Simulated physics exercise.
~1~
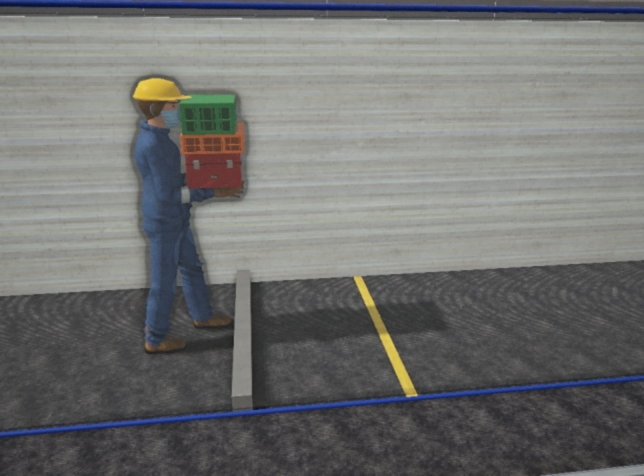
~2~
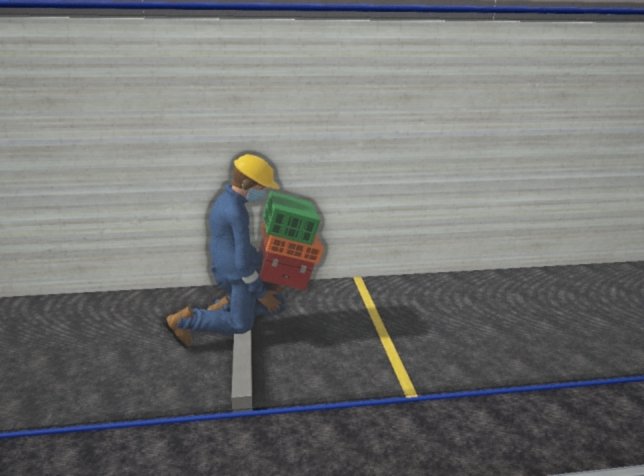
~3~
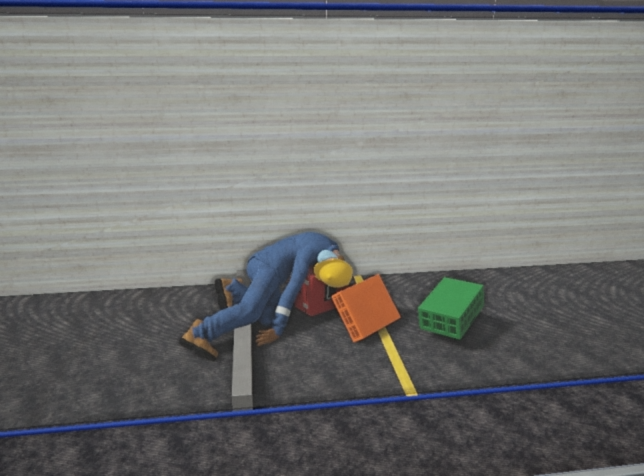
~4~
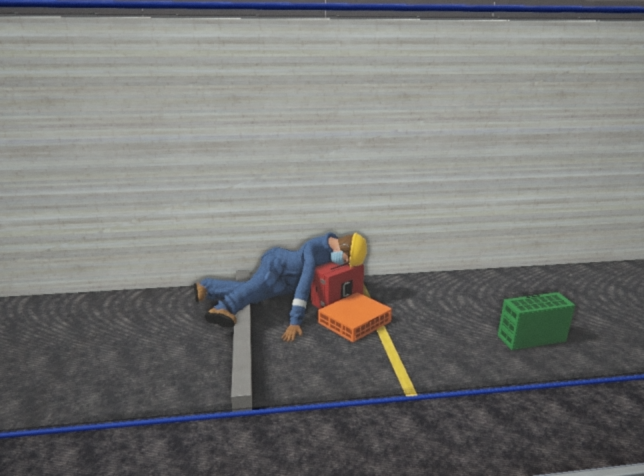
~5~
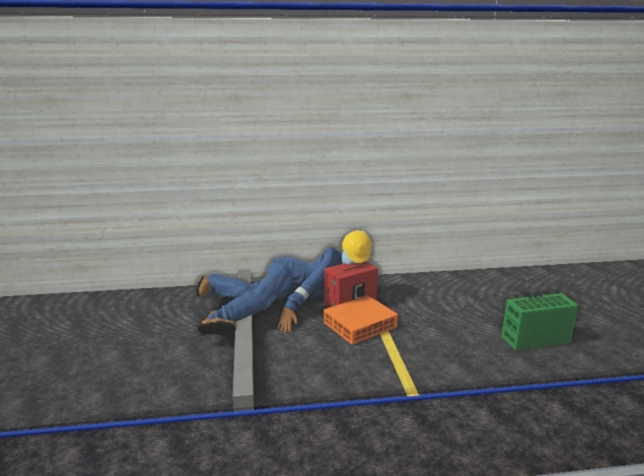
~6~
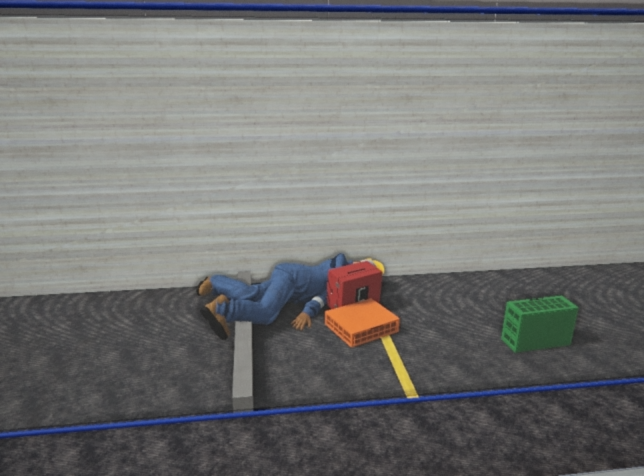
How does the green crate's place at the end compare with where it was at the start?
At the start the green crate is on top of the pile in the worker's arms, left of the yellow line. At the end it rests on the ground well to the right, beyond the line and apart from the other items.
Helmeted worker toppling over a low rail with crates and toolbox, ending sprawled, the green crate alone beyond the yellow line.
